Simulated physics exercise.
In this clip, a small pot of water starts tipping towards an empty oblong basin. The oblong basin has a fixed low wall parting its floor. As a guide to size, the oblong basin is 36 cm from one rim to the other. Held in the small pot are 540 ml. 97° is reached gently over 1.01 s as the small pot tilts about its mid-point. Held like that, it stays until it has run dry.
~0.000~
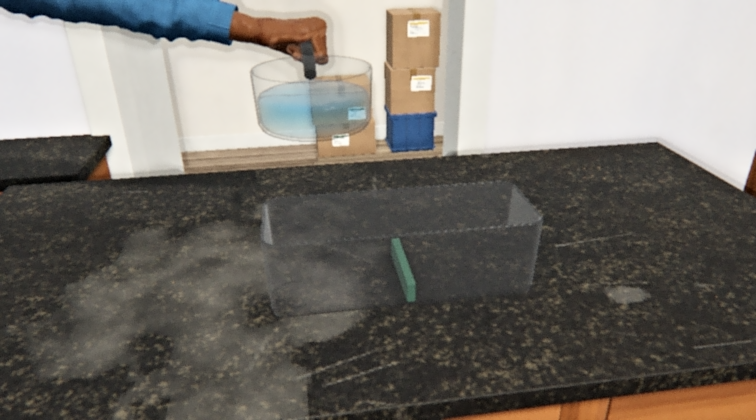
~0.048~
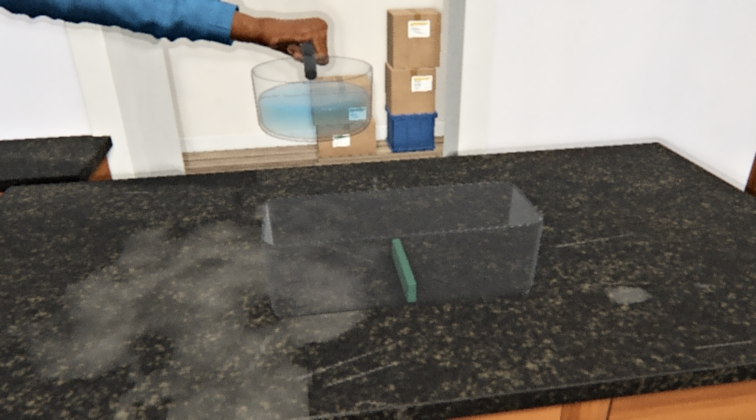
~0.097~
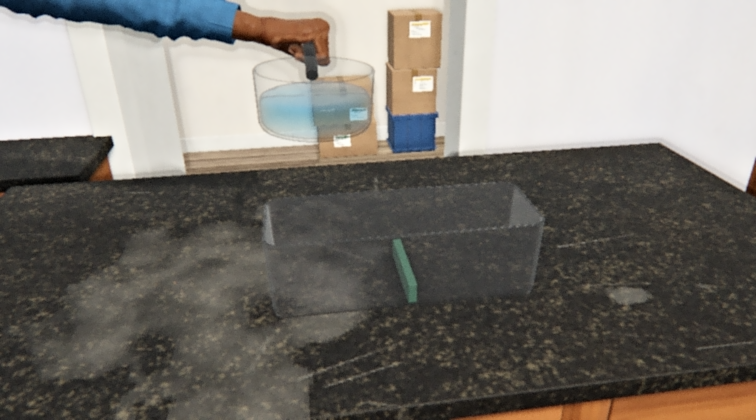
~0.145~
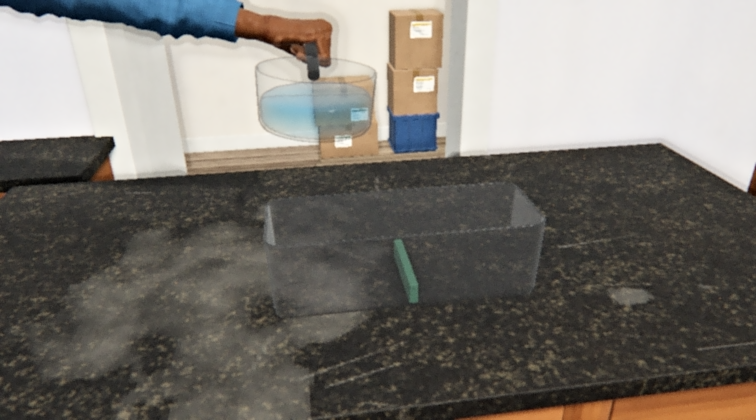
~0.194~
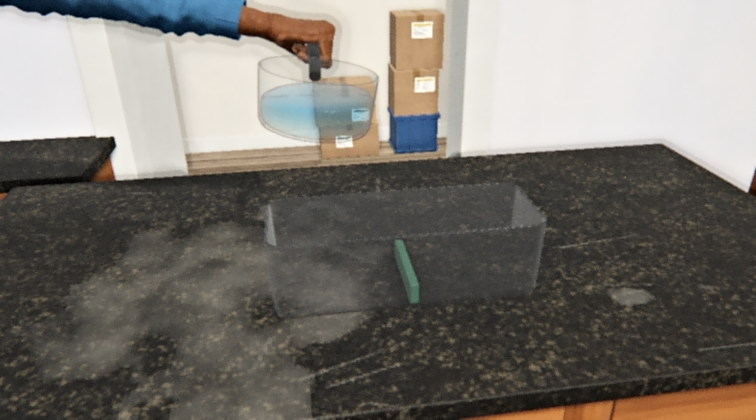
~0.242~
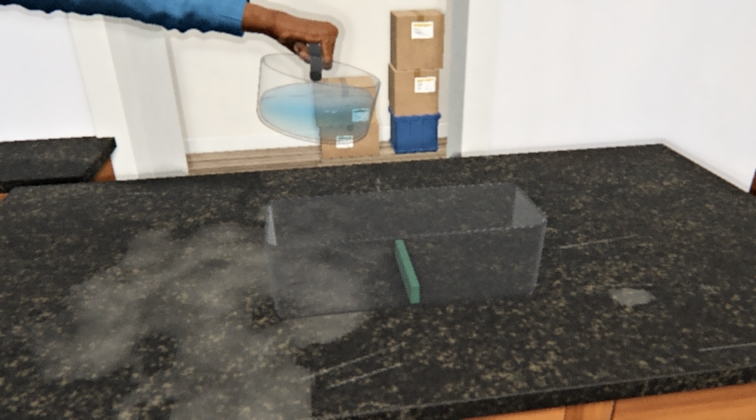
A dark-skinned hand in a blue sleeve, reaching in from the upper left, holds a clear round pot of pale blue water above a speckled black countertop, viewed from slightly above by a nearly still camera. Below sits an empty, transparent grey oblong basin with a low green wall inside, while cardboard boxes and a blue crate stand behind. The hand slowly tilts the pot slightly rightward, its right rim dipping.
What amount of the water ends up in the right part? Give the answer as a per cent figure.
64 %.
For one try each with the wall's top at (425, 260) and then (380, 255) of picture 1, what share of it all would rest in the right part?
30 % and 95 %.
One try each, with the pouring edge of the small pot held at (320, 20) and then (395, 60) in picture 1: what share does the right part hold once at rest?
20 in a hundred, followed by 90 in a hundred.
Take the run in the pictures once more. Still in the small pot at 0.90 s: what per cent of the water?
18 per cent or so.
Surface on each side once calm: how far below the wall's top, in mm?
Left side: Around 22 mm. Right side: Around 14 mm.
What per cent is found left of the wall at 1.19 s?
The left part holds some 30 per cent.
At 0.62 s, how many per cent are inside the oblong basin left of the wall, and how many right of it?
Left roughly 1 per cent, right roughly 2.
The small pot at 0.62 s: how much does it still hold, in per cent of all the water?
66 %.
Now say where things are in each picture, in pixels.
In the first frame, it leans 0°; its right rim is at (371, 67); the water meets the walls at (257, 95) and (368, 90); the oblong basin's rim runs from (263, 222) to (527, 201); the wall's top is at (403, 261).
In the second frame, it leans 1°; its right rim is at (371, 68); the water meets the walls at (257, 96) and (369, 90).
In the third frame, it leans 2°; its right rim is at (373, 70); the water meets the walls at (258, 96) and (369, 91).
In the fourth frame, it leans 5°; its right rim is at (375, 73); the water meets the walls at (260, 96) and (371, 92).
In the fifth frame, it leans 9°; its right rim is at (377, 77); the water meets the walls at (261, 96) and (372, 93).
In the sixth frame, it leans 13°; its right rim is at (379, 82); the water meets the walls at (261, 97) and (373, 94).
After 0.62 s the tilt is 66° and 66 per cent is still to pour, 1 is left of the wall and 2 right of it.
After 0.90 s the tilt is 94° and 17 per cent is still to pour, 12 is left of the wall and 55 right of it.
After 1.19 s the tilt is 97° and 2 per cent is still to pour, 29 is left of the wall and 65 right of it.
After 1.51 s the tilt is 97° and 0 per cent is still to pour, 34 is left of the wall and 64 right of it.
In the end 35 per cent lies left of the wall, 64 right of it and 1 outside.
